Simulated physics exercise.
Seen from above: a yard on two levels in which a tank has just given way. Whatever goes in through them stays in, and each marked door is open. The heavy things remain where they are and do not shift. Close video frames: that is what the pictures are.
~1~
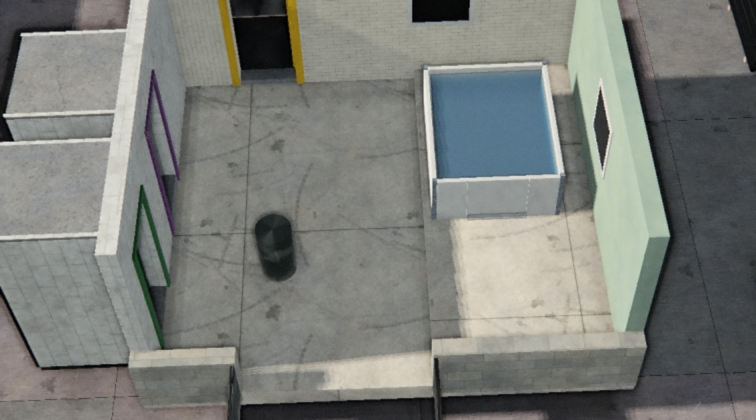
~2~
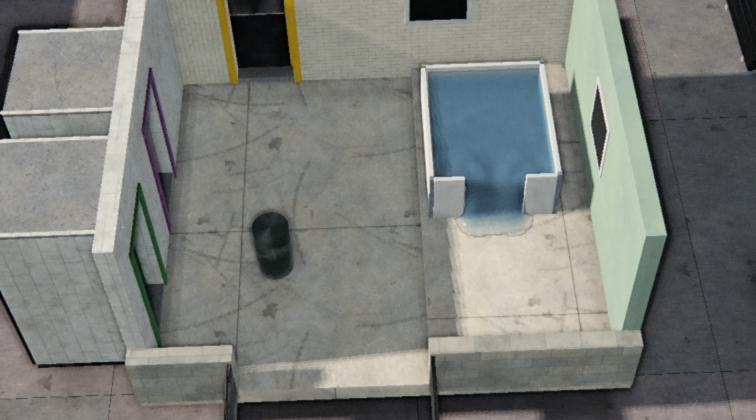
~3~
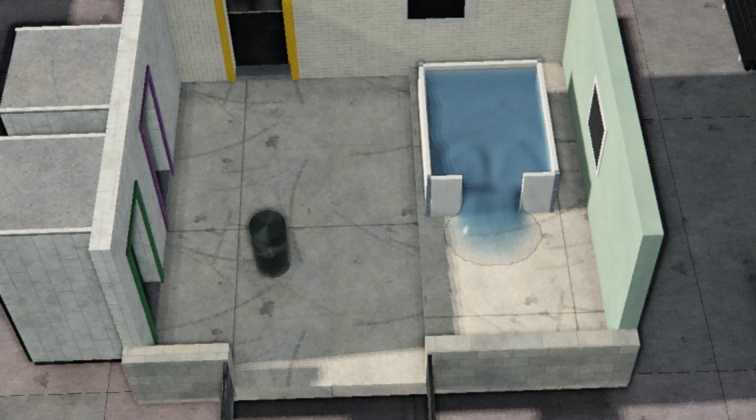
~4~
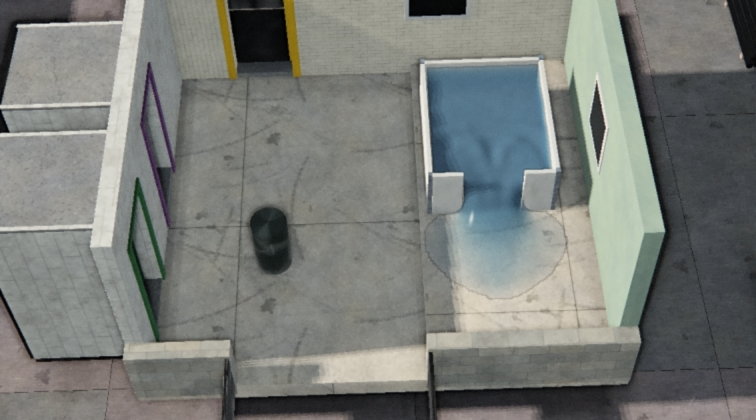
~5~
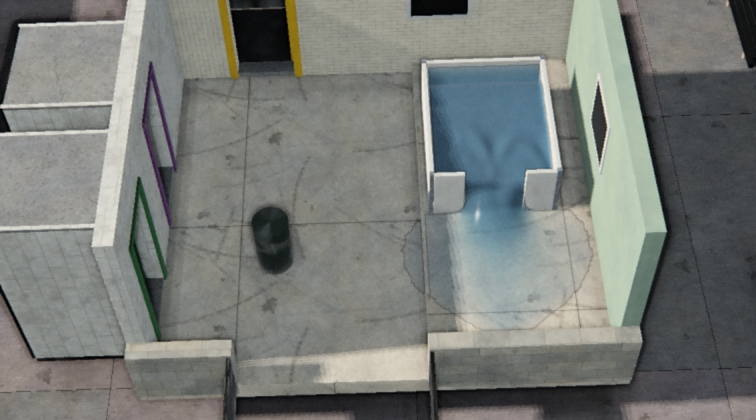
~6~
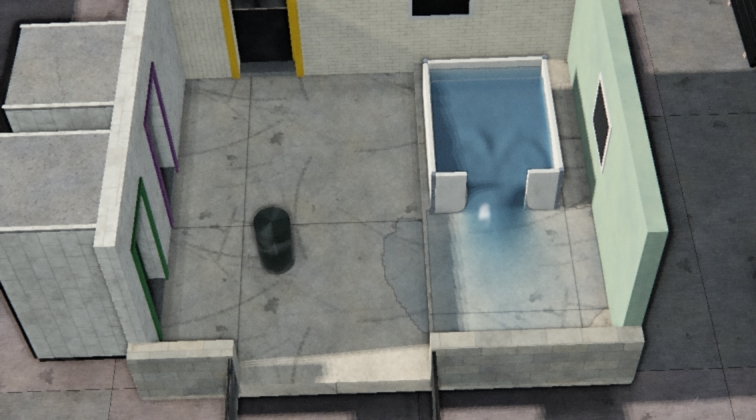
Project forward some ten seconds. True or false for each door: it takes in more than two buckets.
For the yellow door, false; for the green door, true; for the purple door, false.
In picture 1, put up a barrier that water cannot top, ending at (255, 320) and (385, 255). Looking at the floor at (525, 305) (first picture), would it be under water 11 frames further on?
There: Wet.
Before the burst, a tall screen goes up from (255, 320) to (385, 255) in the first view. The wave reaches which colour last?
Answer: The door marked yellow.
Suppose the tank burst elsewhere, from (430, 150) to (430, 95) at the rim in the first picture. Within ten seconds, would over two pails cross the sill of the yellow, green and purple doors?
Well, the yellow door overshoots, the green door overshoots, and the purple door overshoots.
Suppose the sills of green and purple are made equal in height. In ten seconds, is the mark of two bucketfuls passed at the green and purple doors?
Outcome - green comes in low; purple comes in low.
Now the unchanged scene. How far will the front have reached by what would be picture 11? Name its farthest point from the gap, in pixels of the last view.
Approximate pixel: (349, 365).
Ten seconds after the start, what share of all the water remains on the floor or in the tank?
Near 68 in a hundred.
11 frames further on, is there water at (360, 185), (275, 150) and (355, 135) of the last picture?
Point by point: Not yet wet, not yet wet, not yet wet.
A moment on, water covers 25 % of the floor; the yellow door not reached, the green door not reached, the purple door not reached.
Next, water covers 30 % of the floor; the yellow door not reached, the green door not reached, the purple door not reached.
Then, water covers 40 % of the floor; the yellow door not reached, the green door wet at the sill, nothing in, the purple door not reached.
Later, water covers 65 % of the floor; the yellow door not reached, the green door over two buckets in, the purple door wet at the sill, nothing in.
In the end, water covers 95 % of the floor; the yellow door wet at the sill, nothing in, the green door far over two buckets in, the purple door wet at the sill, nothing in.
